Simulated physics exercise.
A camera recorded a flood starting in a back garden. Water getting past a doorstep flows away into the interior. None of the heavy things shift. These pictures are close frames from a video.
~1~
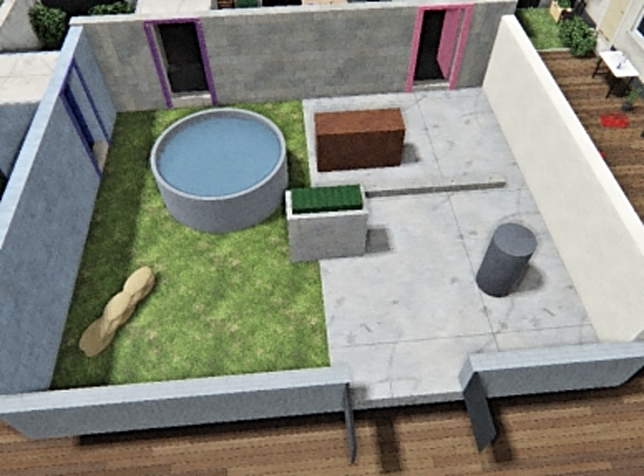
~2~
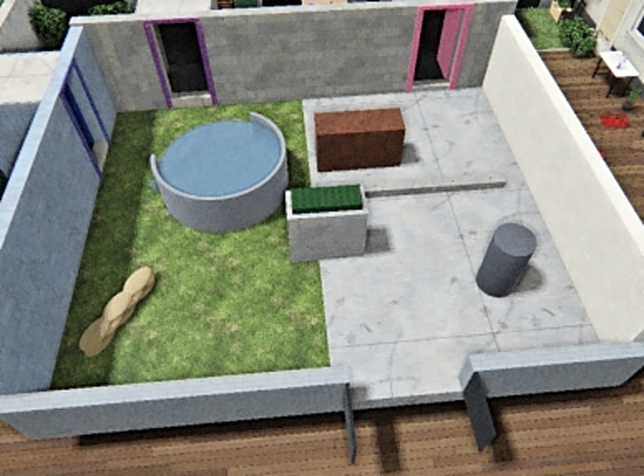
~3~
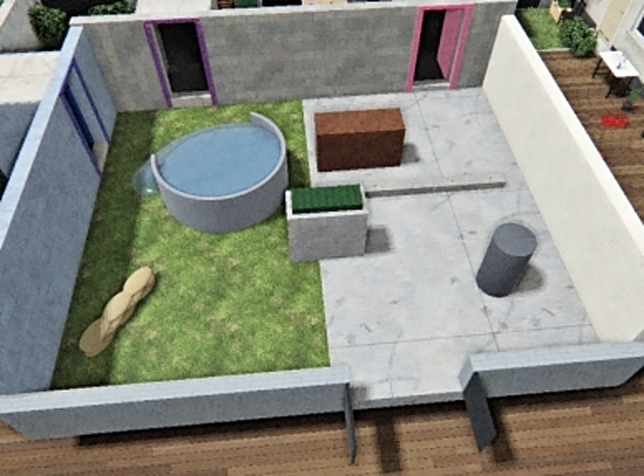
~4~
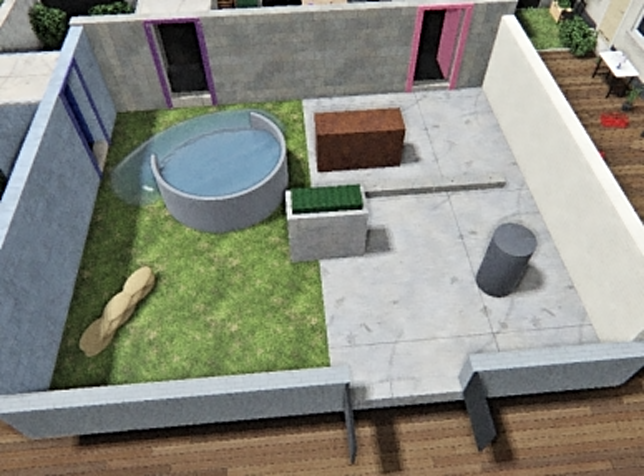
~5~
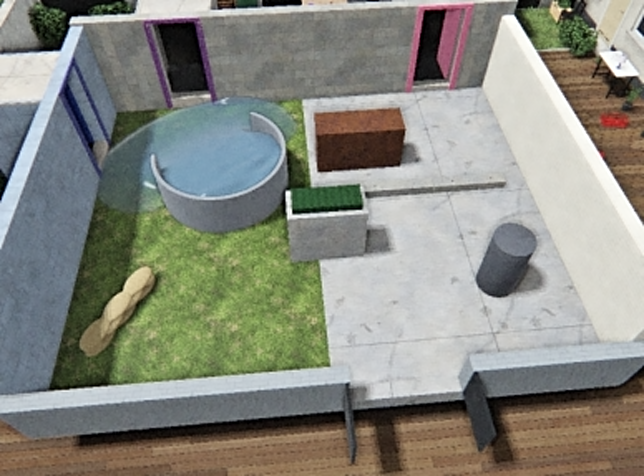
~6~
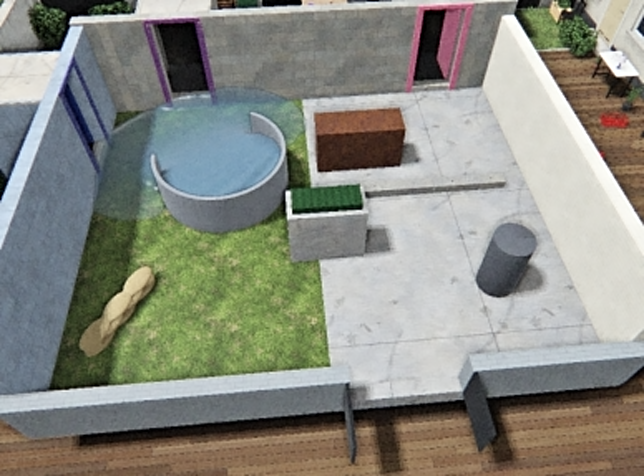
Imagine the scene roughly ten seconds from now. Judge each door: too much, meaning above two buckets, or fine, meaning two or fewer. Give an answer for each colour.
Blue door: Too much, purple door: Too much, pink door: Fine.
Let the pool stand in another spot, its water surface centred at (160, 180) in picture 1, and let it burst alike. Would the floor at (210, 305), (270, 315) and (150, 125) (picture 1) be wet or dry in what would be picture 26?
Result: Spared; spared; inundated.
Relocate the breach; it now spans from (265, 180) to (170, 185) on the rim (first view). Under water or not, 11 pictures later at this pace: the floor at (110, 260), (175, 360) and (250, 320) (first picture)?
The first spot is swamped, the second swamped, the third swamped.
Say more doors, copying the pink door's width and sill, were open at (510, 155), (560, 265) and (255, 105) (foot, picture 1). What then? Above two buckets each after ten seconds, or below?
Taken in sequence, they go: Not exceeded, not exceeded, exceeded.
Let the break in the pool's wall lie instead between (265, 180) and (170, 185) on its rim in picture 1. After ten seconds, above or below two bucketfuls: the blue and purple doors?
As I see it, the blue door stays short of it and the purple door stays short of it.
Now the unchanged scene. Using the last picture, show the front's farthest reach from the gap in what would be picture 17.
Farthest reach: About (422, 94).
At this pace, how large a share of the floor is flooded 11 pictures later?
About 25 per cent.
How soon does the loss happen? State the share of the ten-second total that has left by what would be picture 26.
Roughly 95 per cent.
A moment on, water covers 20 % of the floor; the blue door over two buckets in, the purple door over two buckets in, the pink door not reached.
Next, water covers 25 % of the floor; the blue door far over two buckets in, the purple door far over two buckets in, the pink door not reached.
Then, water covers 40 % of the floor; the blue door far over two buckets in, the purple door far over two buckets in, the pink door wet at the sill, nothing in.
Later, water covers 65 % of the floor; the blue door far over two buckets in, the purple door far over two buckets in, the pink door wet at the sill, nothing in.
In the end, water covers 85 % of the floor; the blue door far over two buckets in, the purple door far over two buckets in, the pink door wet at the sill, nothing in.
